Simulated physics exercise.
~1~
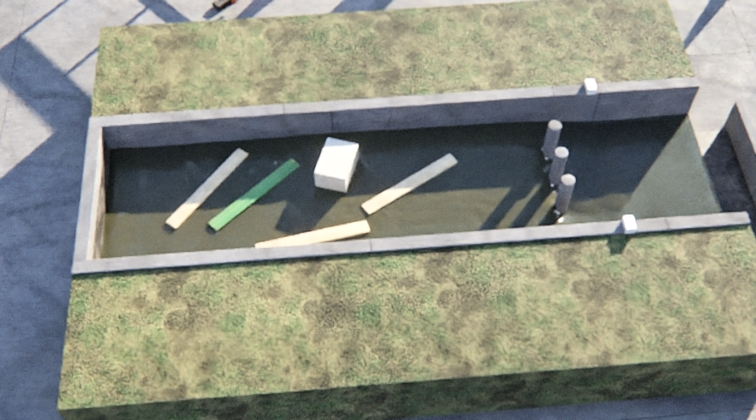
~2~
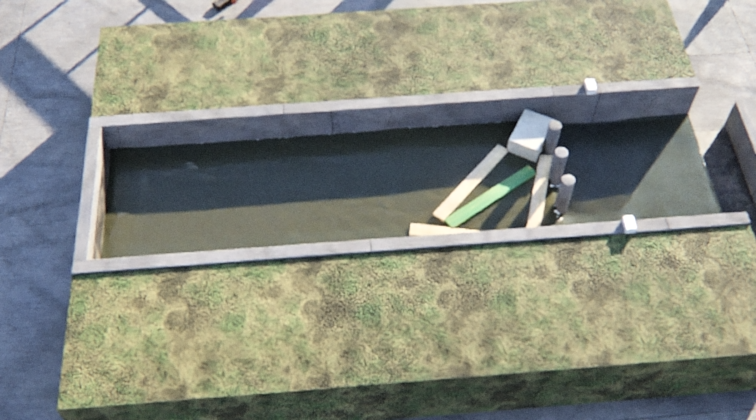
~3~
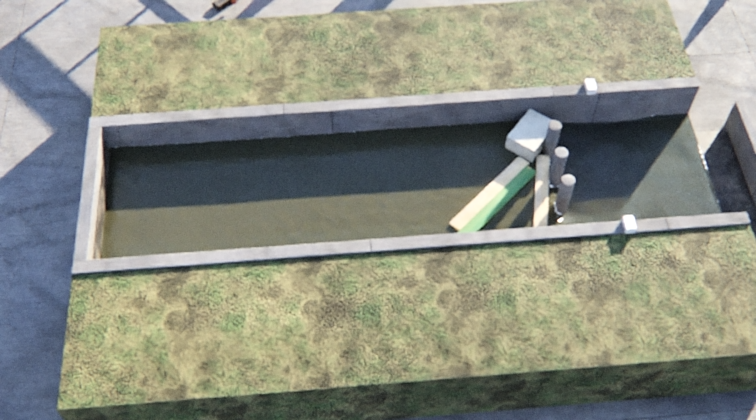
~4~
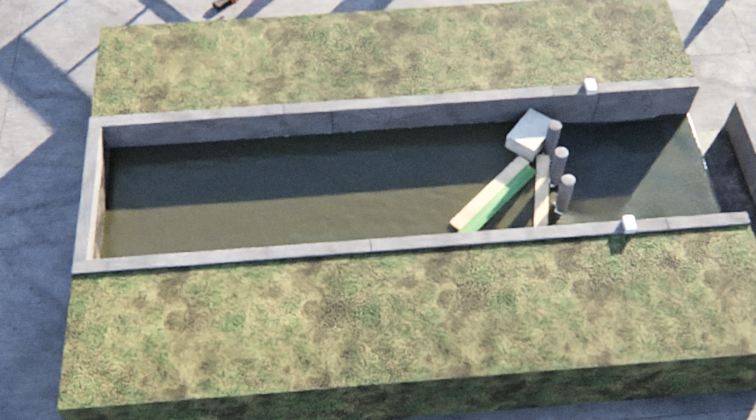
The footage shows a water-filled channel between grassy banks, where a green plank, pale planks and a white block drift right and bunch against three upright posts. The green plank ends held there beside a pale one, short of the white bank marks.
